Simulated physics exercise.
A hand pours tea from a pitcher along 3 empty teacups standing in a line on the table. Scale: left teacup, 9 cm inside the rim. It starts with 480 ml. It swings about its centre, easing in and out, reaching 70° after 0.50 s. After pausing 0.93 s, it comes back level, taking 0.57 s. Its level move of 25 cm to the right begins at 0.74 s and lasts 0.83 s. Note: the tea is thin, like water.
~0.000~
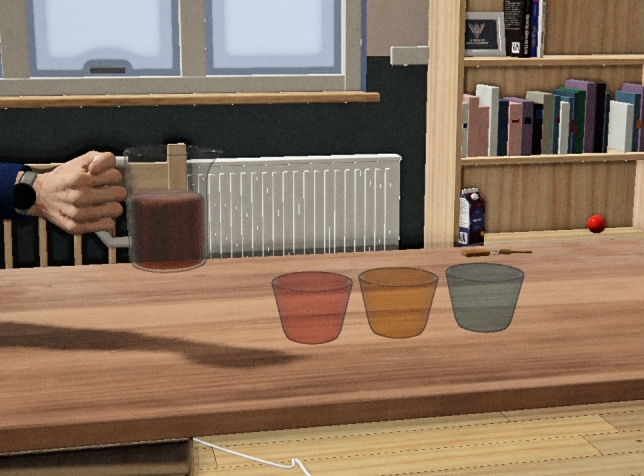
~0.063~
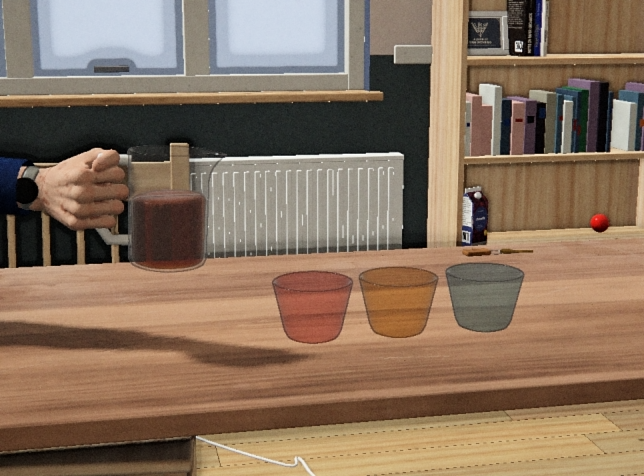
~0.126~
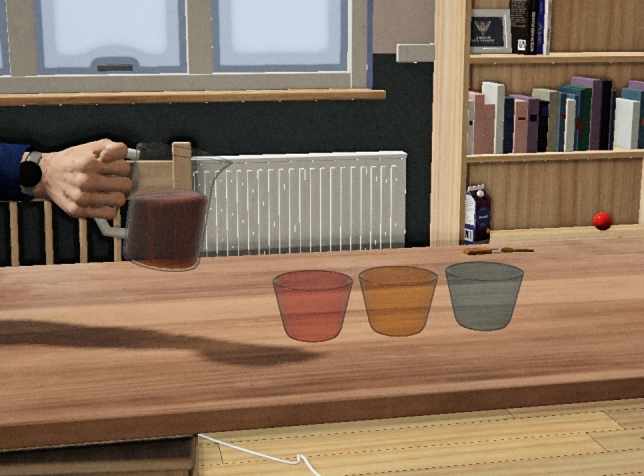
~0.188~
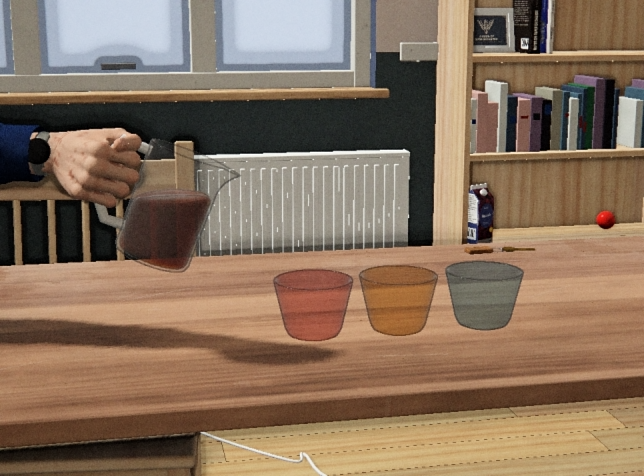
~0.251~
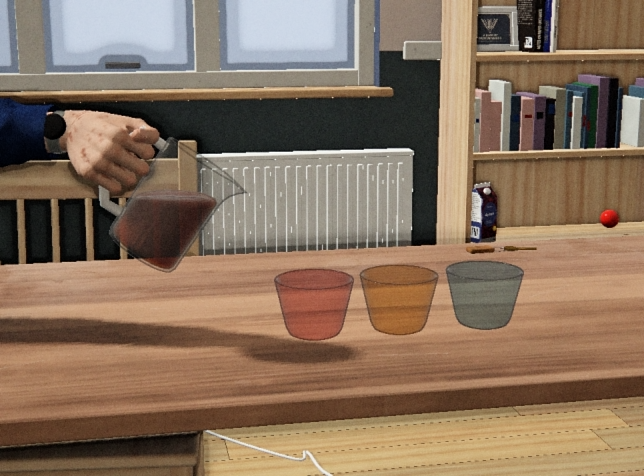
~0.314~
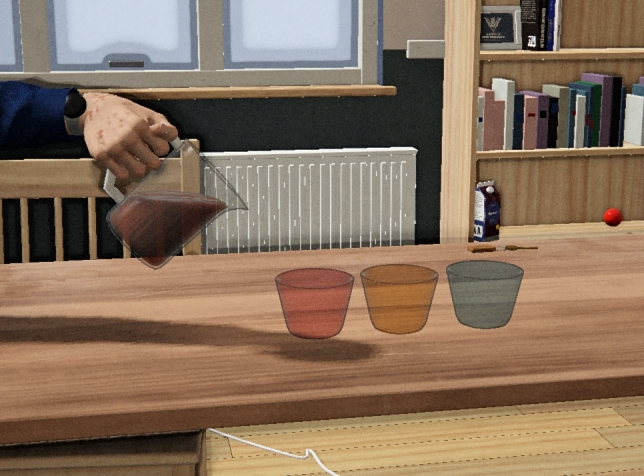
A hand held a clear pitcher of dark reddish tea above a wooden table and steadily tilted it toward the right, beside three empty cups, red, orange and gray, standing in a line.
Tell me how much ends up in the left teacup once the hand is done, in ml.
Roughly 120 ml lands in it.
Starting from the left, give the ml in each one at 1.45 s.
From the left: Around 120 ml, then around 10 ml, then around 20 ml.
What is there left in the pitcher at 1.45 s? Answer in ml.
Roughly 210 ml.
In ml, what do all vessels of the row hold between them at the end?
Around 210 ml.
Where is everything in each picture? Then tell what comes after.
In the first picture, it leans 0°; its right rim is at (223, 151); the tea meets the walls at (139, 196) and (196, 195); the left teacup's rim runs from (273, 285) to (351, 281); the middle teacup's rim runs from (360, 281) to (435, 277); the right teacup's rim runs from (448, 276) to (521, 272).
In the second picture, it leans 3°; its right rim is at (226, 154); the tea meets the walls at (140, 196) and (197, 194).
In the third picture, it leans 10°; its right rim is at (233, 161); the tea meets the walls at (137, 197) and (195, 194).
In the fourth picture, it leans 22°; its right rim is at (241, 174); the tea meets the walls at (133, 204) and (202, 195).
In the fifth picture, it leans 35°; its right rim is at (248, 191); the tea meets the walls at (128, 209) and (212, 199).
In the sixth picture, it leans 49°; its right rim is at (249, 209); the tea meets the walls at (121, 207) and (219, 201).
Then, 0.77 s in, the tilt is 70° and from the left they hold 65 ml, 0 ml, 0 ml, the pitcher 315 ml, and 35 ml is on the table.
Then, 1.10 s in, the tilt is 70° and from the left they hold 120 ml, 0 ml, 0 ml, the pitcher 290 ml, and 65 ml is on the table.
Then, 1.45 s in, the tilt is 70° and from the left they hold 120 ml, 15 ml, 20 ml, the pitcher 215 ml, and 75 ml is on the table.
Then, 1.83 s in, the tilt is 14° and from the left they hold 120 ml, 15 ml, 75 ml, the pitcher 175 ml, and 85 ml is on the table.
Finally, from the left they hold 120 ml, 15 ml, 75 ml, the pitcher 175 ml, and 90 ml is on the table.
